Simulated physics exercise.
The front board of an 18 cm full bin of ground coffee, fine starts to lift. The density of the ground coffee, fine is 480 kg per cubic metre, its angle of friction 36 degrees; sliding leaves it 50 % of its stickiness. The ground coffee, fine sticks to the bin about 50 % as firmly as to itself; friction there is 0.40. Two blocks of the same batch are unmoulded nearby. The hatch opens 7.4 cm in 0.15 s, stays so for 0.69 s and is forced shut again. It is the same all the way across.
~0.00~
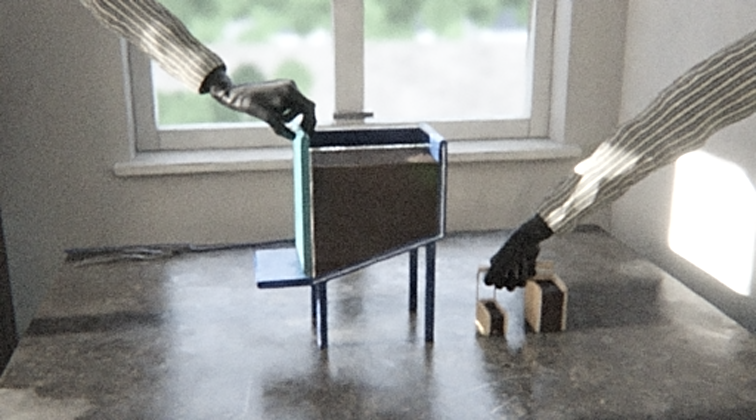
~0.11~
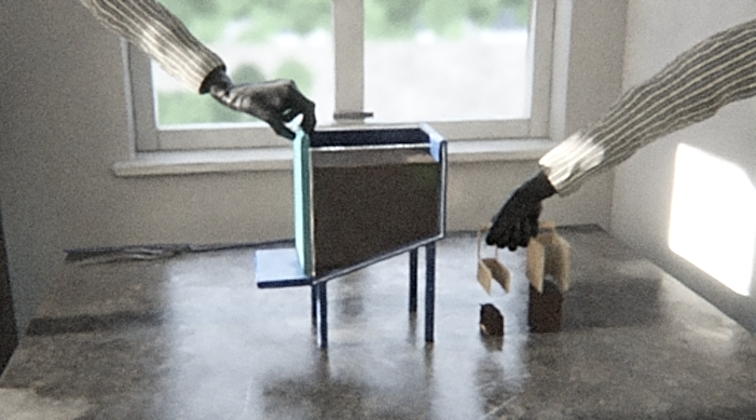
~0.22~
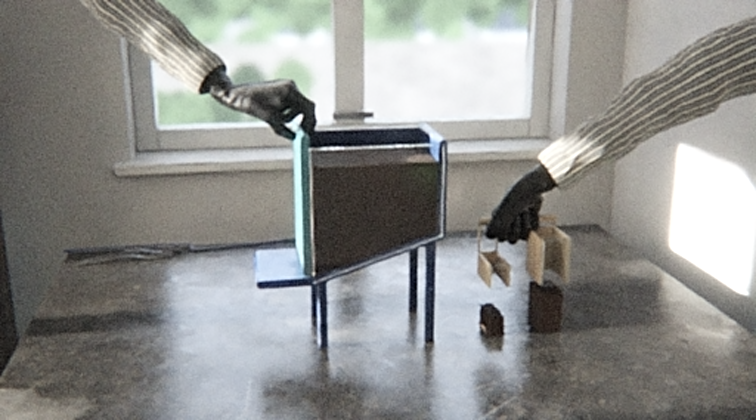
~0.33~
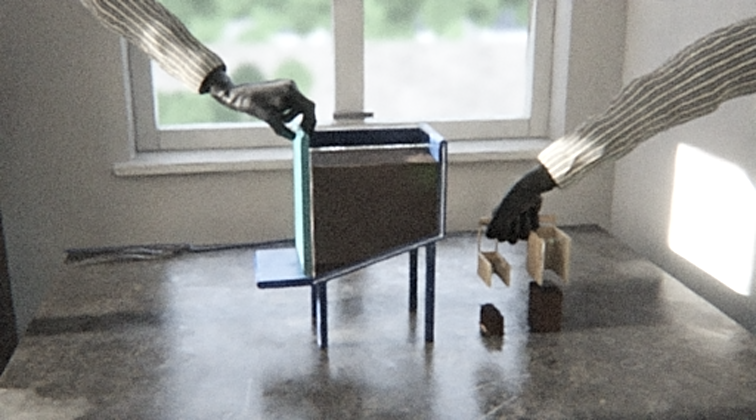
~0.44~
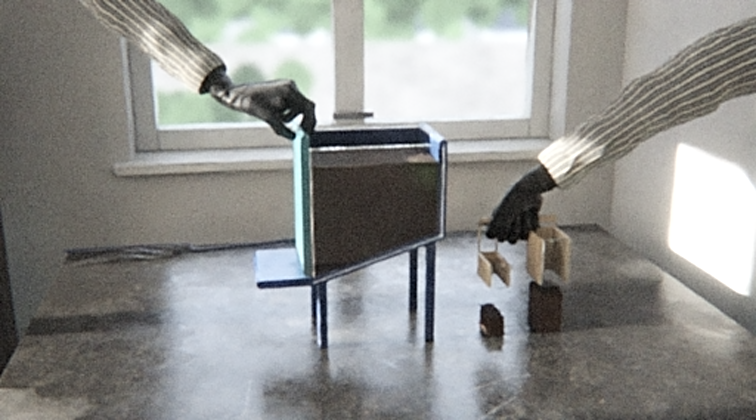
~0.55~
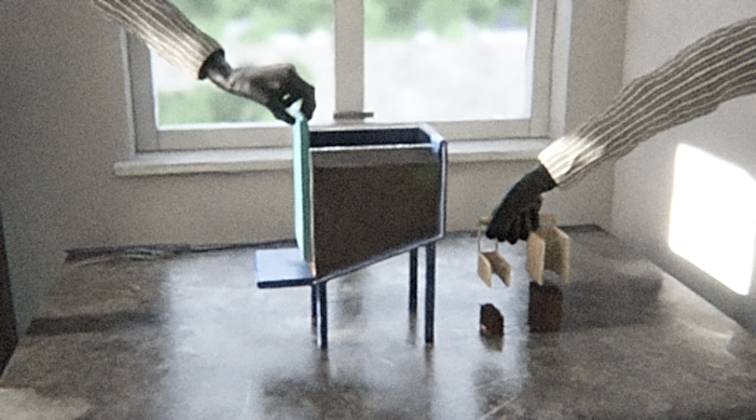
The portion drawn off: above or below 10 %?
The result is below 10 %.
By 0.75 s, the hatch is 7.4 cm open and 0 % is out.
By 1.00 s, the hatch is 7.4 cm open and 0 % is out.
By 1.24 s, the hatch is 7.4 cm open and 0 % is out.
By 1.49 s, the hatch is 1.7 cm open and 0 % is out.
By 1.69 s, at the end, the hatch is shut and 0 % is out.
